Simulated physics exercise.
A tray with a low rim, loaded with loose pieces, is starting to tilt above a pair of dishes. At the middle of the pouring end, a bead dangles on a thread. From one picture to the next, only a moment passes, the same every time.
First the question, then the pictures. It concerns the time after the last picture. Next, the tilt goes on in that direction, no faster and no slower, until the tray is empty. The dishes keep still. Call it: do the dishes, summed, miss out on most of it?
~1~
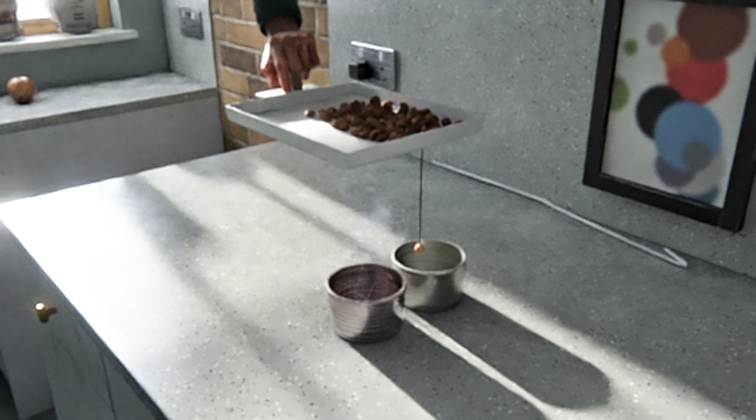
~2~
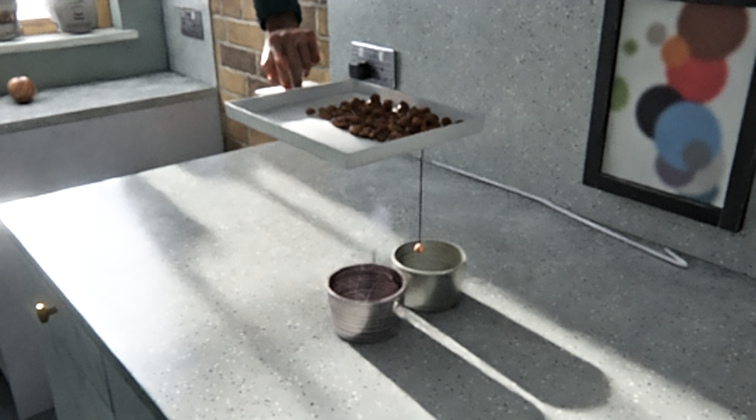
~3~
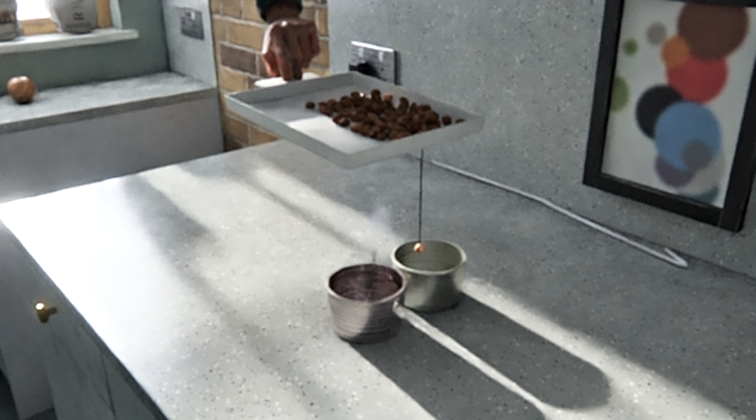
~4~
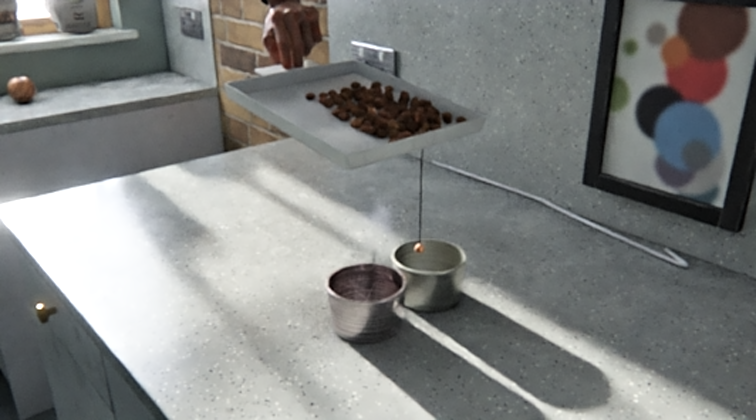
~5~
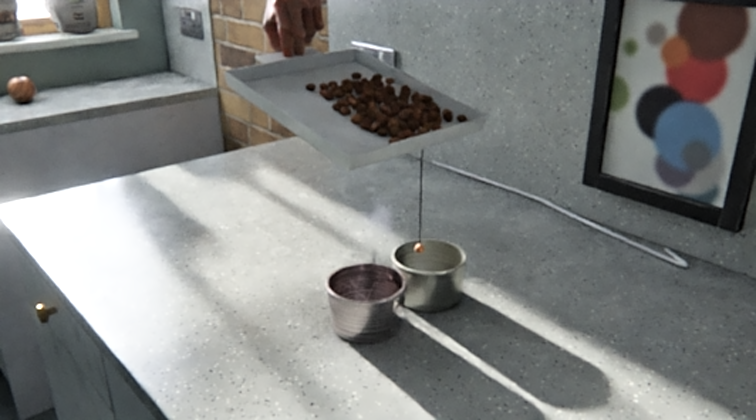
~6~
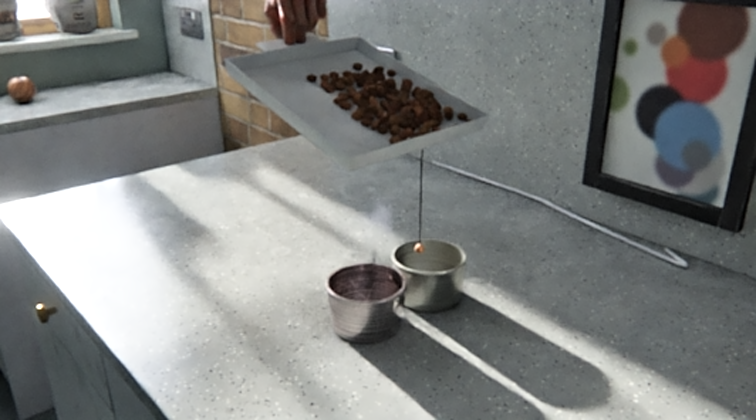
Yes, most of it misses them.
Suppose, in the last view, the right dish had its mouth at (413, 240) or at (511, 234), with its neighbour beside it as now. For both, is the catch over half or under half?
Try 1: A minority of it. Try 2: A minority of it.
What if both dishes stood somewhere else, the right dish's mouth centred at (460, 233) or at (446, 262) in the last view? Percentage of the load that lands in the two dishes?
0 %, then 50 %.
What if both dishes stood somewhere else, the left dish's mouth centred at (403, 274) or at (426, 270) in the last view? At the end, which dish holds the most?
Well, first the one further left, then the one further left.
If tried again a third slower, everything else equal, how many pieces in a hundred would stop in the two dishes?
Roughly 10 %.
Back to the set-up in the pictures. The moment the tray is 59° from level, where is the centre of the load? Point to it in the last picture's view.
Centre estimate: (418, 109).
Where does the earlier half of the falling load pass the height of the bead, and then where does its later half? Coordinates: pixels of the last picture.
The first part passes (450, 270); everything after passes (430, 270).
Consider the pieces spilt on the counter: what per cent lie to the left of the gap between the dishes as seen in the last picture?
10 per cent, about.
Soon after the last picture, tray tipped steeply; all on the tray.
A little later, tray tipped right over; about a third on the tray; a stray few in the left dish; a stray few in the right dish; about half outside both; about a quarter in the air.
Later still, tray tipped past a quarter turn; a small part in the left dish; a stray few in the right dish; nearly all outside both.
At rest, tray tipped past a quarter turn; a small part in the left dish; a stray few in the right dish; nearly all outside both.
